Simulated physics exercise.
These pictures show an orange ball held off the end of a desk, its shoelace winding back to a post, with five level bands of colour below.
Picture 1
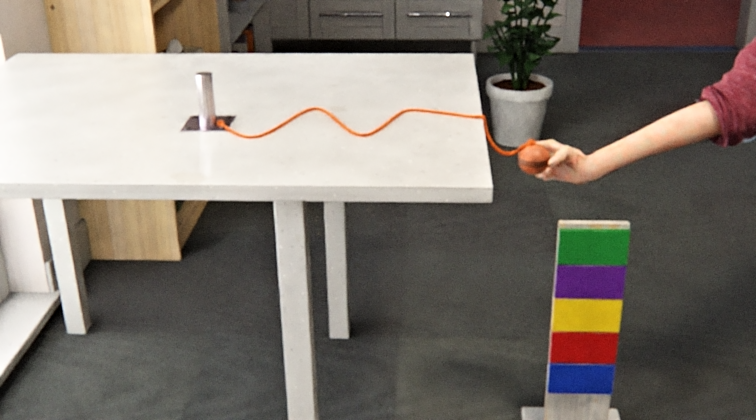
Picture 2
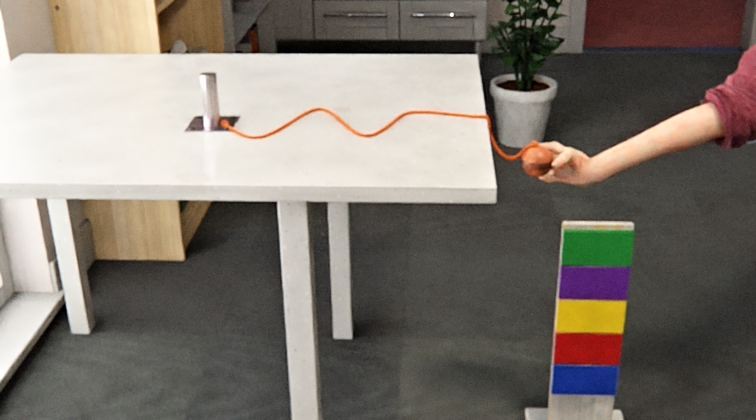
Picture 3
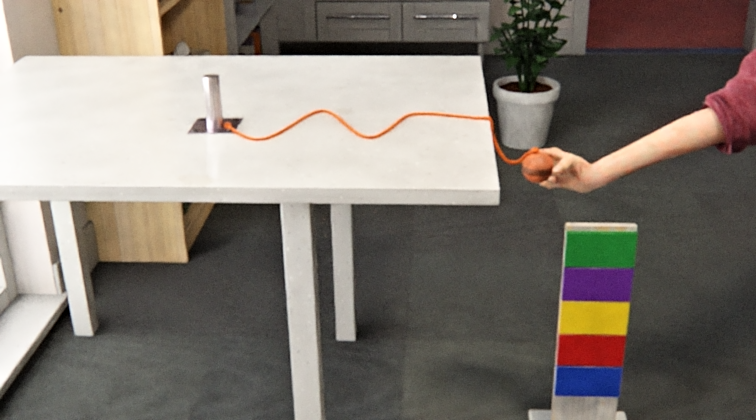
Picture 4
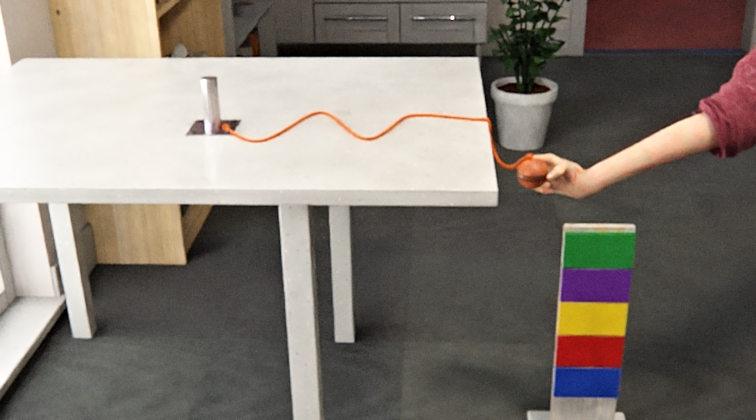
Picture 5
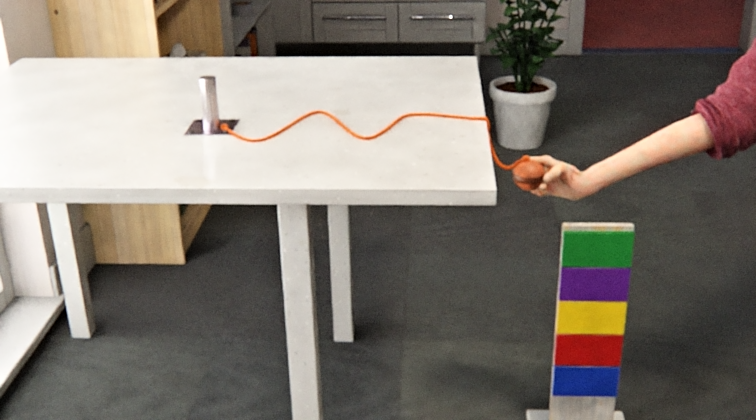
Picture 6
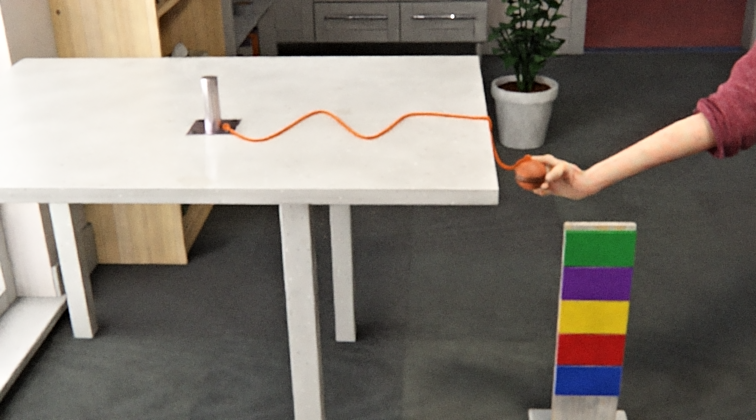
A hand held an orange ball just off the end of a white desk, its orange shoelace winding back to a post, above a striped colour board, and barely moved, dipping the ball very slightly.
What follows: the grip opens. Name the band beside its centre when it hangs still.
The red one.
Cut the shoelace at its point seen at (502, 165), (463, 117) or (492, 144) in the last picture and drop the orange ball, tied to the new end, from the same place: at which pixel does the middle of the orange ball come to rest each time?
About (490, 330), (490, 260) and (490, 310).
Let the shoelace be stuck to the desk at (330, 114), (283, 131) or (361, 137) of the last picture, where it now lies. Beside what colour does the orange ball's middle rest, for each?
In that order: Purple; yellow; green.
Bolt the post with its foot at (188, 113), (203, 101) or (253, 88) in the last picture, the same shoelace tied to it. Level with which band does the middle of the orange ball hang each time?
One after the other, yellow; yellow; red.
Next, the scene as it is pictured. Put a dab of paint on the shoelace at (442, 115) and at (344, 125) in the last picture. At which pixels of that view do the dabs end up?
About (483, 228), and the other about (438, 123).
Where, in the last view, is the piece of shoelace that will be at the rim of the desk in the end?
It lies at about (372, 138).
Soon after, ball near (452, 326); level with yellow.
Then, ball near (503, 345); level with red.
At rest, ball near (478, 345); level with red. The shoelace holds its middle at red.
